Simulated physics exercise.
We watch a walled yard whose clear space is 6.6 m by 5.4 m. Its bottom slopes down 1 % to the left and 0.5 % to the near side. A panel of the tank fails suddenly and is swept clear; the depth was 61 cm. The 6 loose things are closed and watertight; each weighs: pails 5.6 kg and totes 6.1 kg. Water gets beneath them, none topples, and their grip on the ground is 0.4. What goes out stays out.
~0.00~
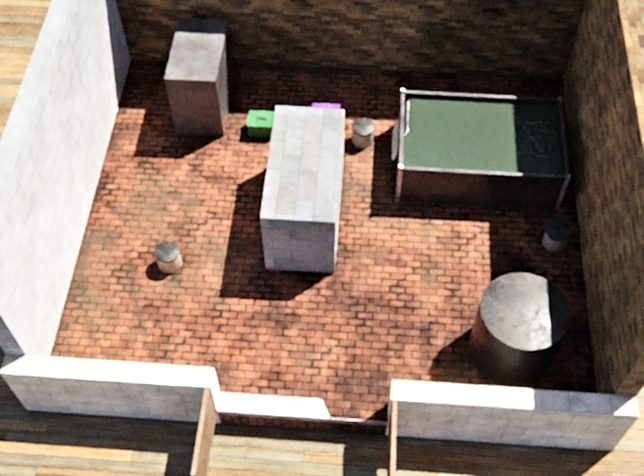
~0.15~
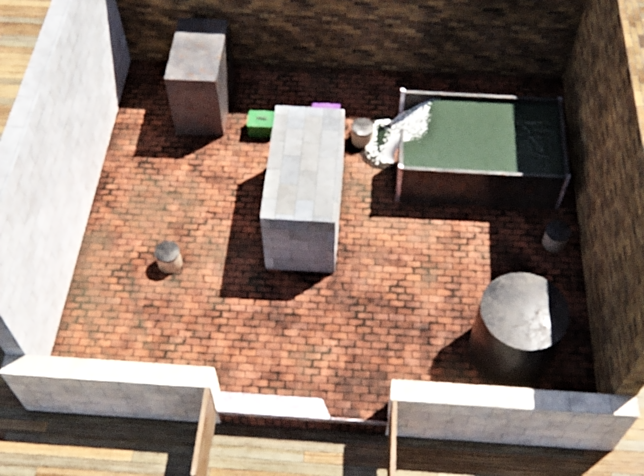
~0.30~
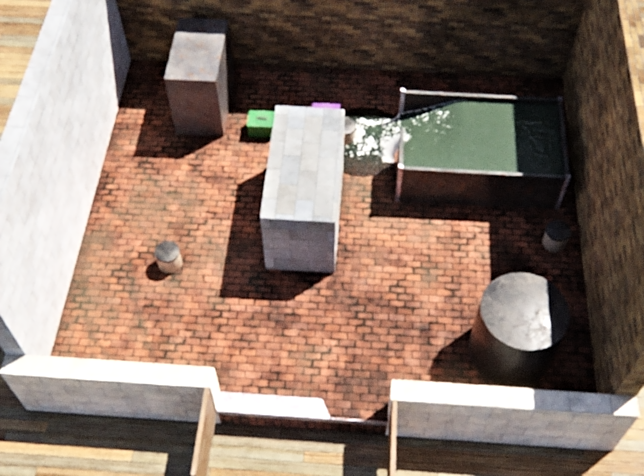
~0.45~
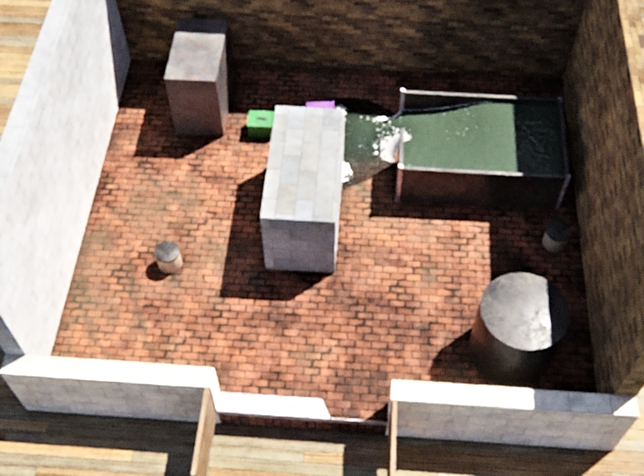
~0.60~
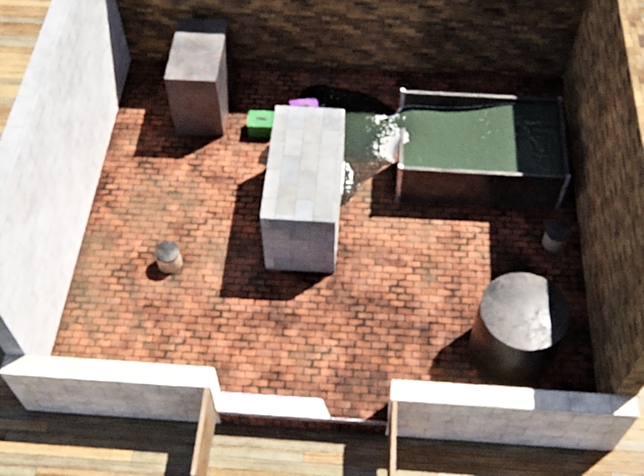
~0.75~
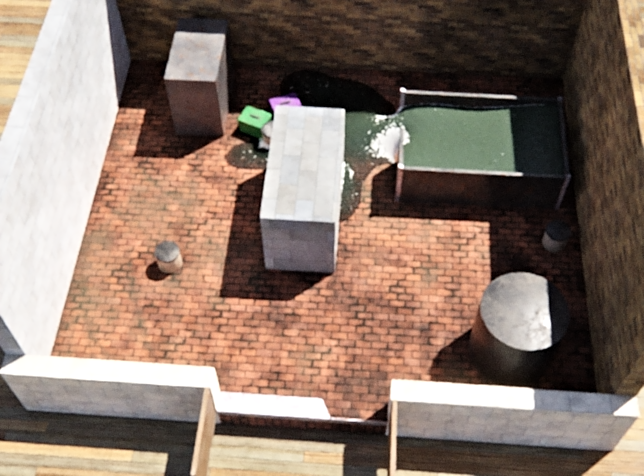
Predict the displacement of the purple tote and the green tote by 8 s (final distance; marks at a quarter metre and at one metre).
Purple tote ends far away, green tote travels far.
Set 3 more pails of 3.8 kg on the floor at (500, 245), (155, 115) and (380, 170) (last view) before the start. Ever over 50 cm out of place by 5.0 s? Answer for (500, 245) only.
Answer: Under.
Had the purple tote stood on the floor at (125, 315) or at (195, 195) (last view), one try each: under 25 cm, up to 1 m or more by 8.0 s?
In that order: It travels far; it travels far.
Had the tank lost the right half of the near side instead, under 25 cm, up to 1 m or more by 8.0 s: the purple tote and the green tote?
Then the purple tote stays put, the green tote stays put.
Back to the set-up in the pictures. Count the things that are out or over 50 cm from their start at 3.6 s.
3 of them.
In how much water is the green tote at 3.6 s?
About 9 cm.
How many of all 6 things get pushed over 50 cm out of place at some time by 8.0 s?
That makes 4.
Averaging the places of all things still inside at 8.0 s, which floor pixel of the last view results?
Near (324, 227).
After 1.6 s the purple tote is near (243, 61), 1.5 m from its start, afloat; the green tote is near (233, 115), 0.4 m from its start, afloat; 0 of 6 are out; 2 afloat.
After 3.6 s the purple tote is near (243, 60), 1.6 m from its start, afloat; the green tote is near (108, 229), 2.7 m from its start, afloat; 0 of 6 are out; 2 afloat.
After 5.6 s the purple tote is near (243, 59), 1.6 m from its start, afloat; the green tote is near (147, 349), 3.9 m from its start, afloat; 0 of 6 are out; 2 afloat.
After 8.0 s the purple tote is near (243, 62), 1.6 m from its start, afloat; the green tote is near (331, 305), 3.2 m from its start, aground; 0 of 6 are out; 3 afloat.
